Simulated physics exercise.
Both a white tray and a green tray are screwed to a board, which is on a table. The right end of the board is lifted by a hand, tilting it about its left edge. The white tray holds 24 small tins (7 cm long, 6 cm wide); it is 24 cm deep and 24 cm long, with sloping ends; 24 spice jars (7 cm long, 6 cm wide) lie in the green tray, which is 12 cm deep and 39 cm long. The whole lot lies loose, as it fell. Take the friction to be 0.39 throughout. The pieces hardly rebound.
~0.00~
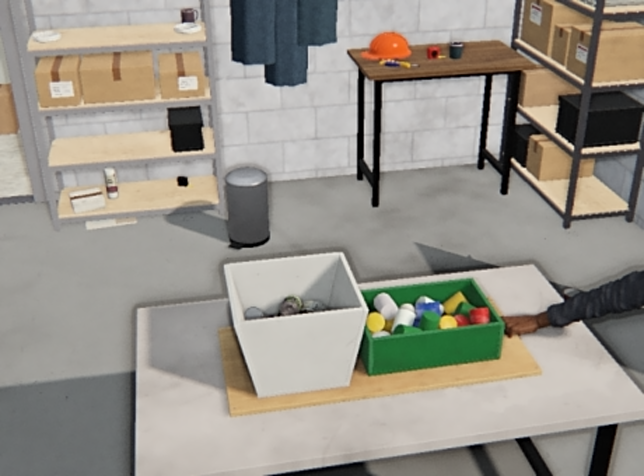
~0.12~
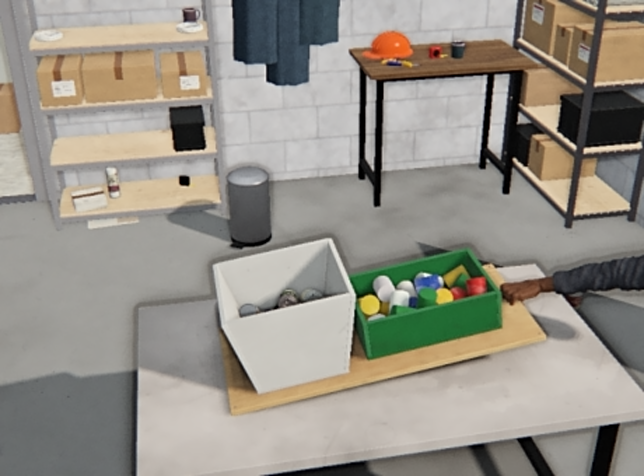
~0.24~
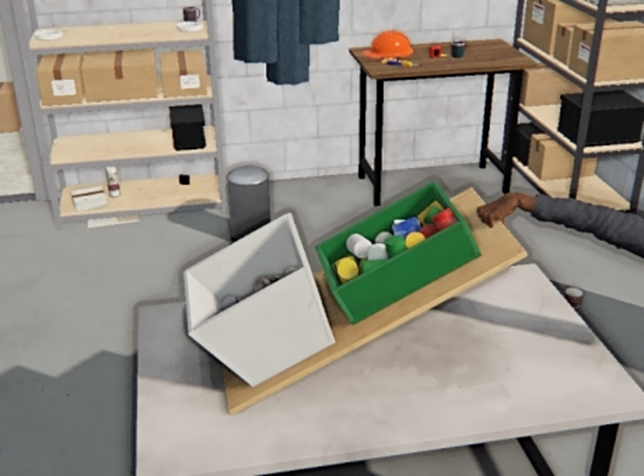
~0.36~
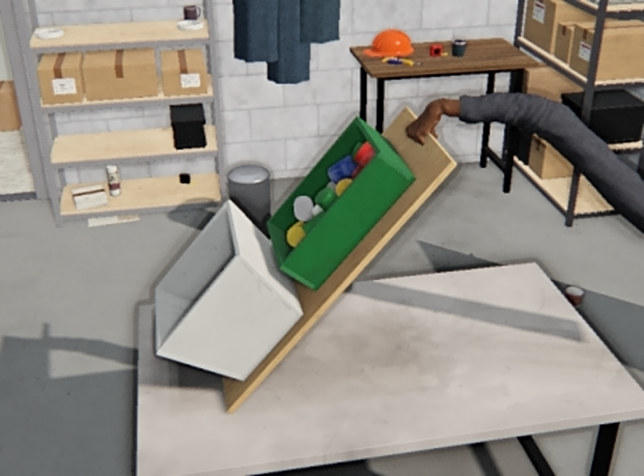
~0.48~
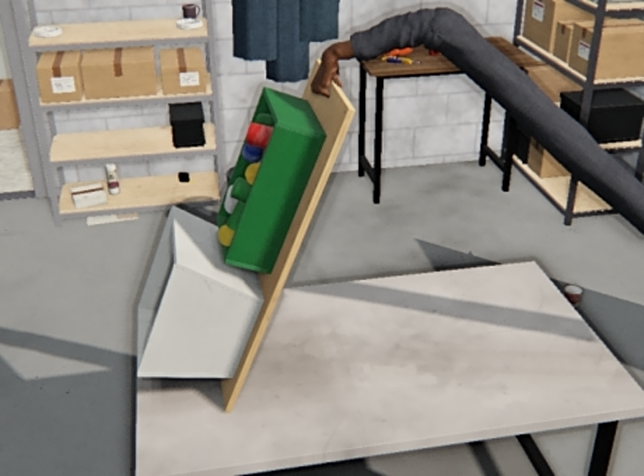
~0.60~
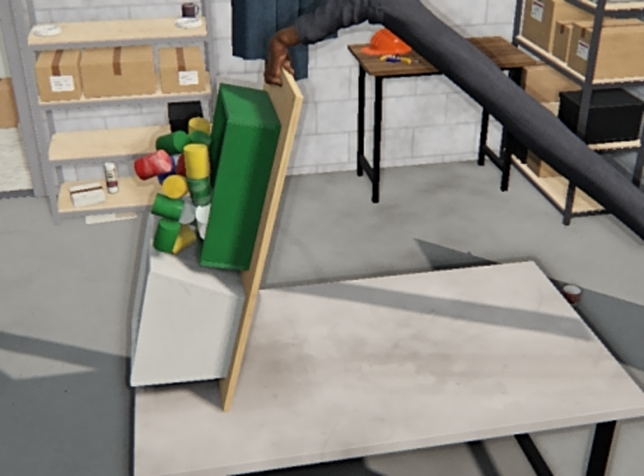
In a storage room, a hand raised the right end of a board on a table, tilting its white and green trays steeply leftward, until colourful little containers tumbled out of the green one.
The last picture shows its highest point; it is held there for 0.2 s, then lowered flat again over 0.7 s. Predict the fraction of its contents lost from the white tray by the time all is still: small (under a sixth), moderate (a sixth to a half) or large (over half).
Moderate.
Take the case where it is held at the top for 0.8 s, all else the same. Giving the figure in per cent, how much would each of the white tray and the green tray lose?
That would cost white tray 40 per cent of its load and green tray 70 per cent.
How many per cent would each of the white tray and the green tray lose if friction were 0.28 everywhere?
White tray 40, green tray 70 per cent.
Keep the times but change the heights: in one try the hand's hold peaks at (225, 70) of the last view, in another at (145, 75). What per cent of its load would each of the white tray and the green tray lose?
The white tray would lose 70 per cent in the first try and 100 per cent in the second, the green tray 90 and then 100 per cent.
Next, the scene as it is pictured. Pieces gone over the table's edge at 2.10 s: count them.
The number is close to 25.
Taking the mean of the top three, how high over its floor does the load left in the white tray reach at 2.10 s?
Roughly 13 cm.
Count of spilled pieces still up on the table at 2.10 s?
Piece count: Roughly 3.
After 0.84 s, tilt 75°; 5 of 24 out of the white tray and 18 of 24 out of the green tray.
After 1.14 s, tilt 40°; 9 of 24 out of the white tray and 18 of 24 out of the green tray.
After 1.56 s, tilt 0°; 9 of 24 out of the white tray and 18 of 24 out of the green tray.
Final count (at 2.10 s), 9 of 24 out of the white tray and 18 of 24 out of the green tray. Asked share, 9 of 24, 38 per cent.
